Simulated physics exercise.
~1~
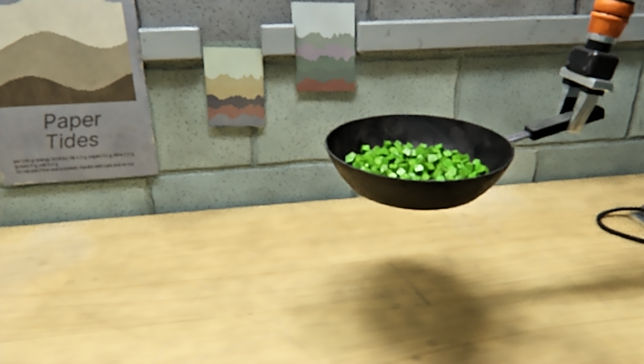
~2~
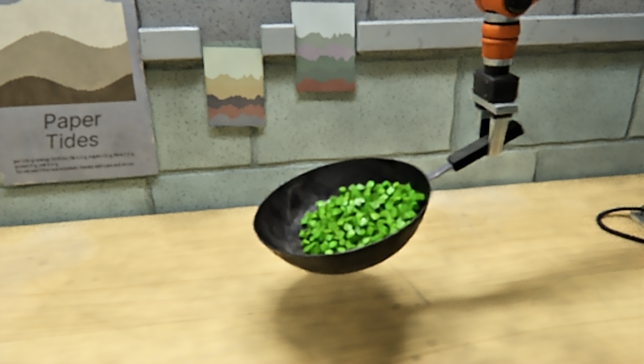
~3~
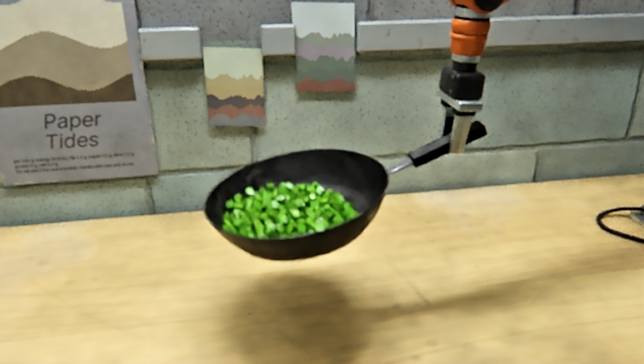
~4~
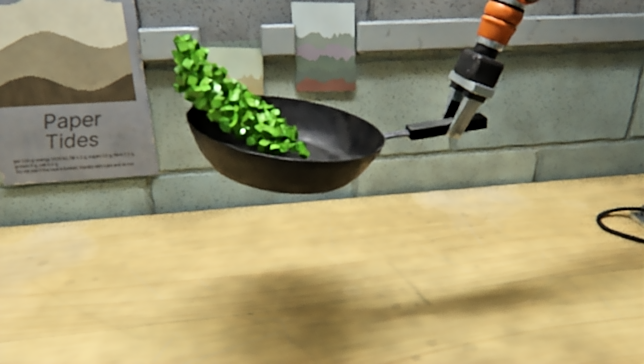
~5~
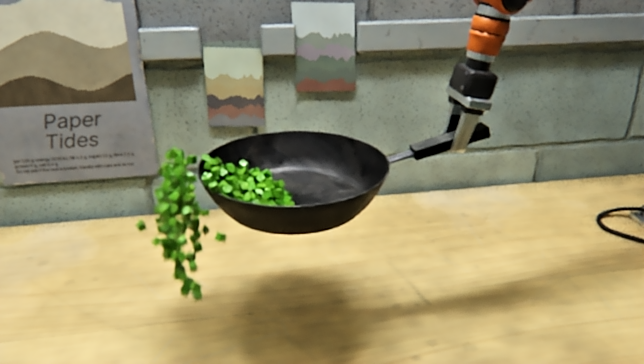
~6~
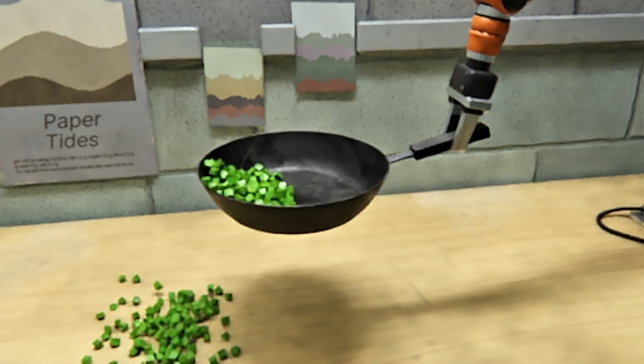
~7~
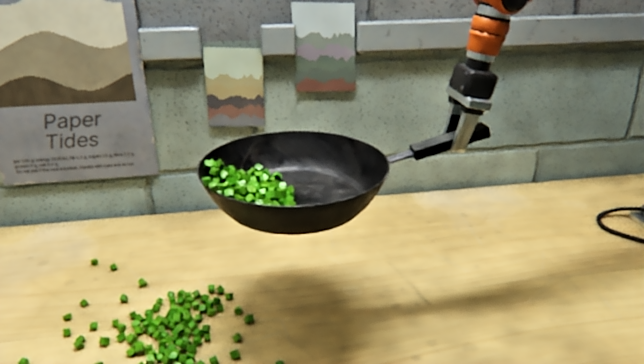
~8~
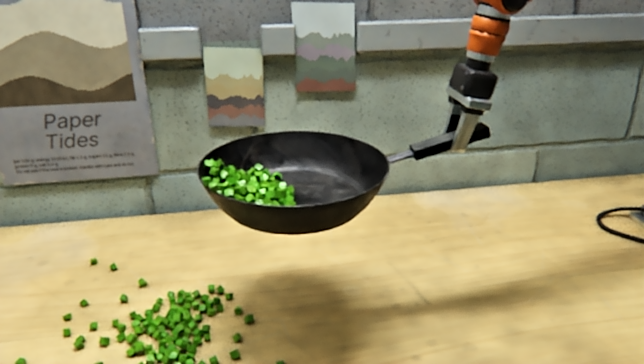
In the video, a robotic arm moves a black frying pan of green vegetable dice leftward above a wooden table, tilting it, then jerks it upward, flinging many dice over the left rim. The pan levels and stops, some dice still inside and the rest scattered on the table.
